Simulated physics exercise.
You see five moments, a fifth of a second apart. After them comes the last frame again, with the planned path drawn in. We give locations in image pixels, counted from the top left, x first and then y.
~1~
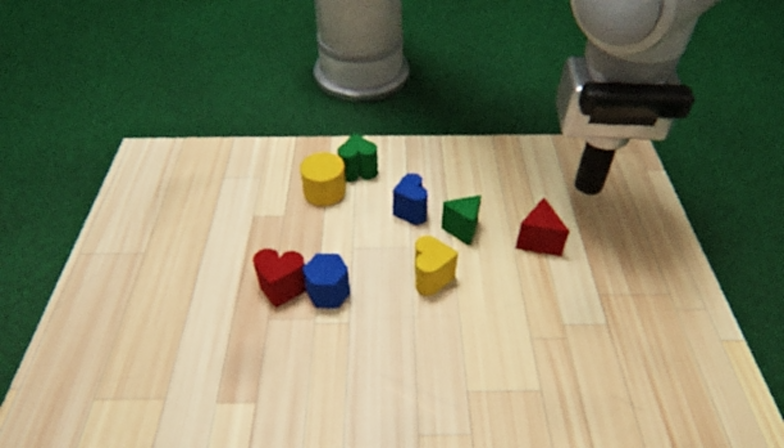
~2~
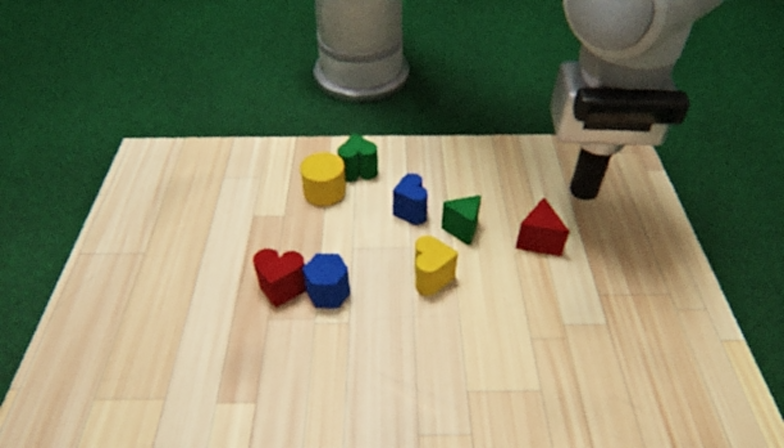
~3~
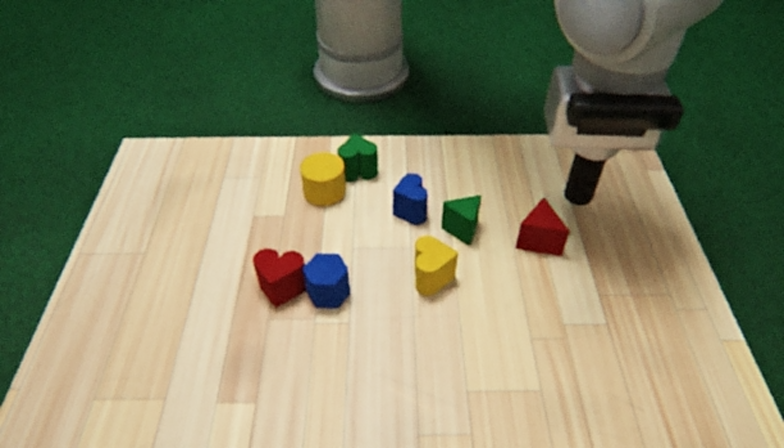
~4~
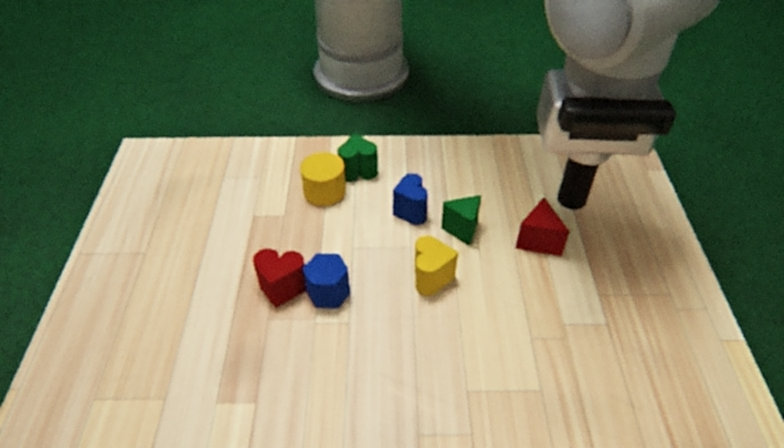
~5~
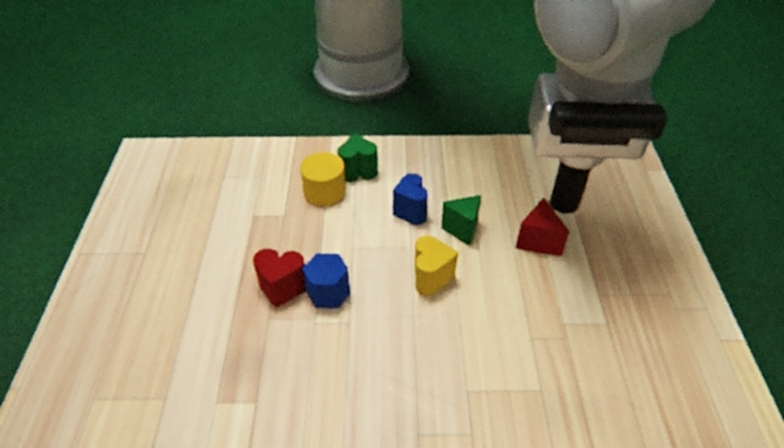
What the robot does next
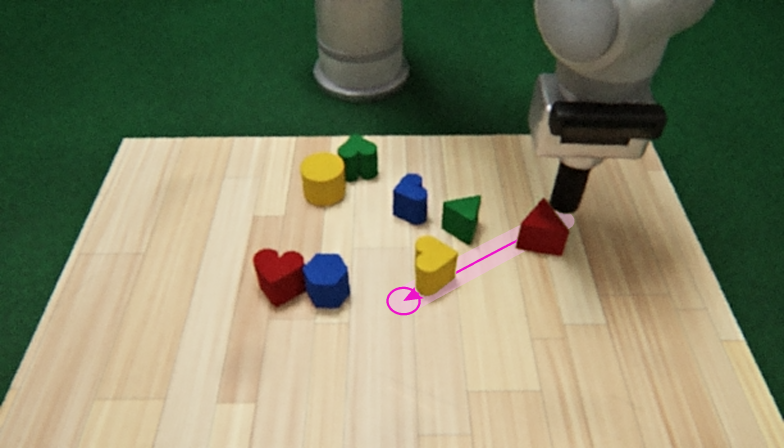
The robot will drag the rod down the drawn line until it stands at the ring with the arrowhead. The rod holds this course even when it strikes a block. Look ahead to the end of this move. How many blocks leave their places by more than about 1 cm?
The number is two.
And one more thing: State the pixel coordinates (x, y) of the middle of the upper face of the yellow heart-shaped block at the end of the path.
Around (370, 269).
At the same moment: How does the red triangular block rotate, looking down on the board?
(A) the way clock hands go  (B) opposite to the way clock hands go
B - opposite to the way clock hands go.
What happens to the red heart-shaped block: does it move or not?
Well, the red heart-shaped block holds its place.
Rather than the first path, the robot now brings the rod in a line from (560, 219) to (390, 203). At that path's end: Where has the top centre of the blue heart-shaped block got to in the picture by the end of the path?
The answer is (368, 188).
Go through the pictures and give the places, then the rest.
In the first picture, tip of the rod (588, 186), middles of tops, red heart-shaped block (277, 263), blue hexagonal block (326, 268), yellow heart-shaped block (433, 253), green triangular block (465, 205), red triangular block (545, 217).
In the second picture, rod (584, 191), nothing pushed.
In the third picture, rod (578, 196), nothing pushed.
In the fourth picture, rod (572, 200), nothing pushed.
In the fifth picture, rod (564, 204), red heart-shaped block (277, 263), blue hexagonal block (326, 268), yellow heart-shaped block (433, 253), green triangular block (465, 205), red triangular block (545, 217).
The line goes straight from (560, 219) to (404, 301).
On the path given first. One third of the way, rod (514, 229); red triangular block (520, 241), turned 80° anticlockwise.
Two thirds of the way, rod (461, 257); yellow heart-shaped block (428, 254), turned 10° clockwise; red triangular block (513, 250), turned 105° anticlockwise.
At the end, rod (404, 286); red heart-shaped block unmoved; blue hexagonal block (322, 268); yellow heart-shaped block (370, 269), turned 75° clockwise; green triangular block unmoved; red triangular block (513, 250), turned 105° anticlockwise.
